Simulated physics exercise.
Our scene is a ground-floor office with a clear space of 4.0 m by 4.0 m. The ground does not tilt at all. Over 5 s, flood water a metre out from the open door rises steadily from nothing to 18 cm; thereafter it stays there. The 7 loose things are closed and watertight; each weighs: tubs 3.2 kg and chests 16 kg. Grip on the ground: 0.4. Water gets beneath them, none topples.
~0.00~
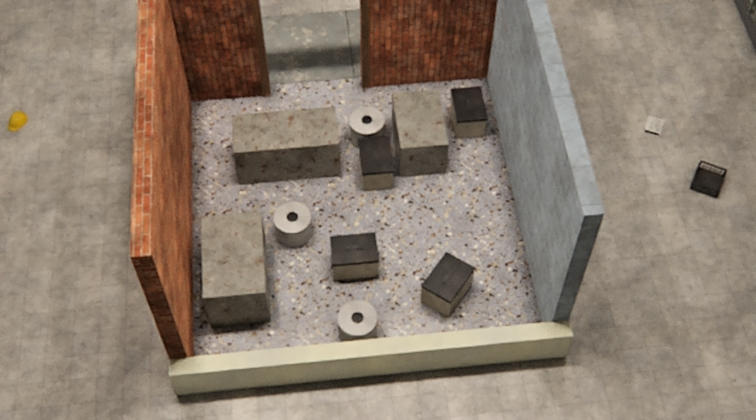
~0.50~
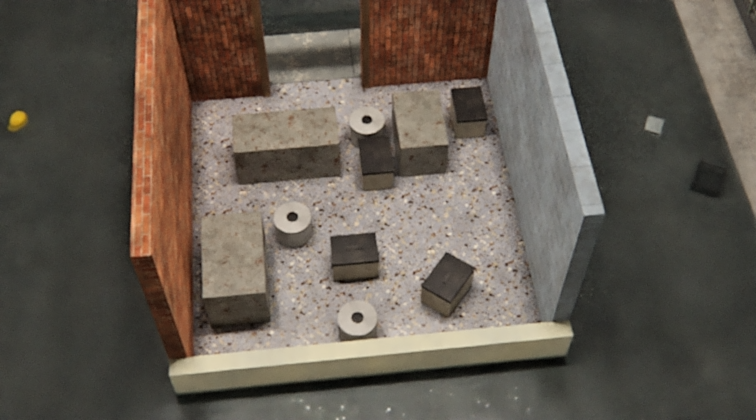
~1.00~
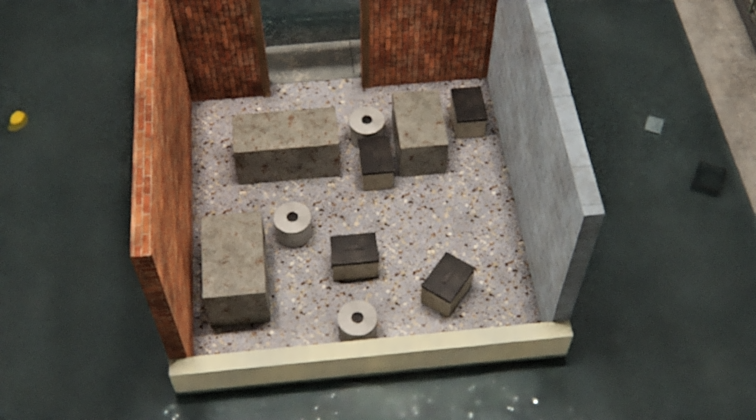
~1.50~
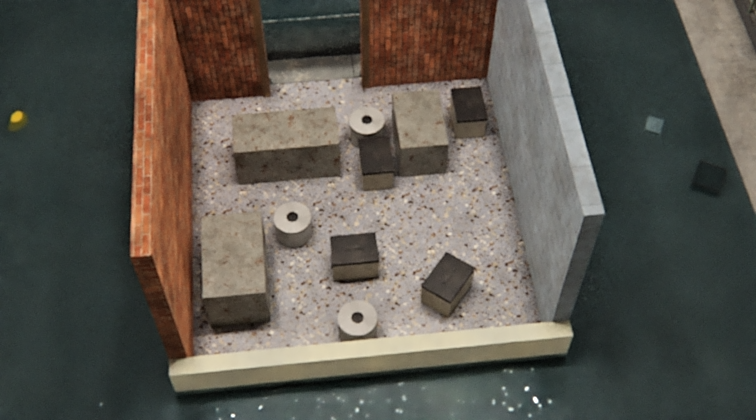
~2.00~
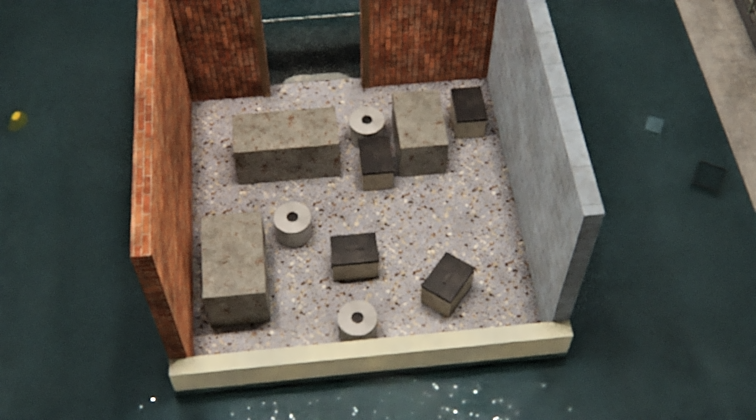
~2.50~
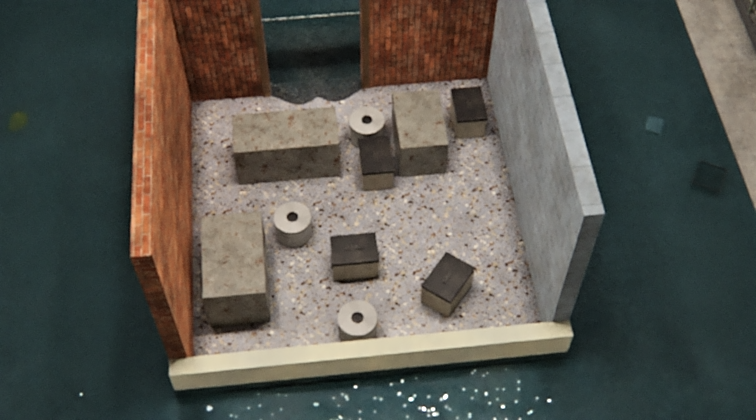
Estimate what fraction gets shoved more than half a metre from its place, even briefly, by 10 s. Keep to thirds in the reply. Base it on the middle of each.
My answer: One to two thirds.
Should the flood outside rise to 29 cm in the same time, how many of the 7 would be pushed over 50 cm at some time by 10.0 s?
Then the count would be 6.
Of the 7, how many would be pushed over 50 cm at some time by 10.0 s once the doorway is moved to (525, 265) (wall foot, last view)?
So the tally would be 4.
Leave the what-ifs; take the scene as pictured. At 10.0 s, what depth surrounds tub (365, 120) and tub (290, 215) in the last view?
Around 8 cm and 4 cm.
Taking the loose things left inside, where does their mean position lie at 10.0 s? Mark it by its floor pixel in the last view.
(368, 251).
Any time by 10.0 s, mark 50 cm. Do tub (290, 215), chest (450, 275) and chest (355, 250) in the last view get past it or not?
Same order as the question: Greater, smaller, smaller.
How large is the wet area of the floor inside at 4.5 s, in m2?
2.5 m2.
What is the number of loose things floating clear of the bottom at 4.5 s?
1 at that moment.
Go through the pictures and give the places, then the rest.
A tub at (357, 318) rests on the ground; a chest at (449, 276) rests on the ground; water covers 0.0 m2; 0 of 7 have shifted, in the first frame.
A tub at (357, 318), on the bottom; a chest at (449, 276) rests on the ground; 0.0 m2 under water; 0 of 7 have shifted, in the second frame.
A tub at (357, 318), on the bottom; a chest at (449, 276) rests on the ground; water covers 0.0 m2; 0 of 7 have shifted, in the third frame.
A tub at (357, 318), on the bottom; a chest at (449, 276) rests on the ground; 0.0 m2 under water; 0 of 7 have shifted, in the fourth frame.
A tub at (357, 318), on the bottom; a chest at (449, 276), on the bottom; water covers 0.0 m2; 0 of 7 have shifted, in the fifth frame.
A tub at (357, 318), on the bottom; a chest at (449, 276) rests on the ground; water covers 0.1 m2; 0 of 7 have shifted, in the sixth frame.
After 3.5 s 0 of 7 are over 50 cm from their spots; 0 afloat.
After 4.5 s 0 of 7 are over 50 cm from their spots; 1 afloat.
After 7.0 s 2 of 7 are over 50 cm from their spots; 1 afloat.
After 10.0 s 3 of 7 are over 50 cm from their spots, and 3 have been at some point; 3 afloat.
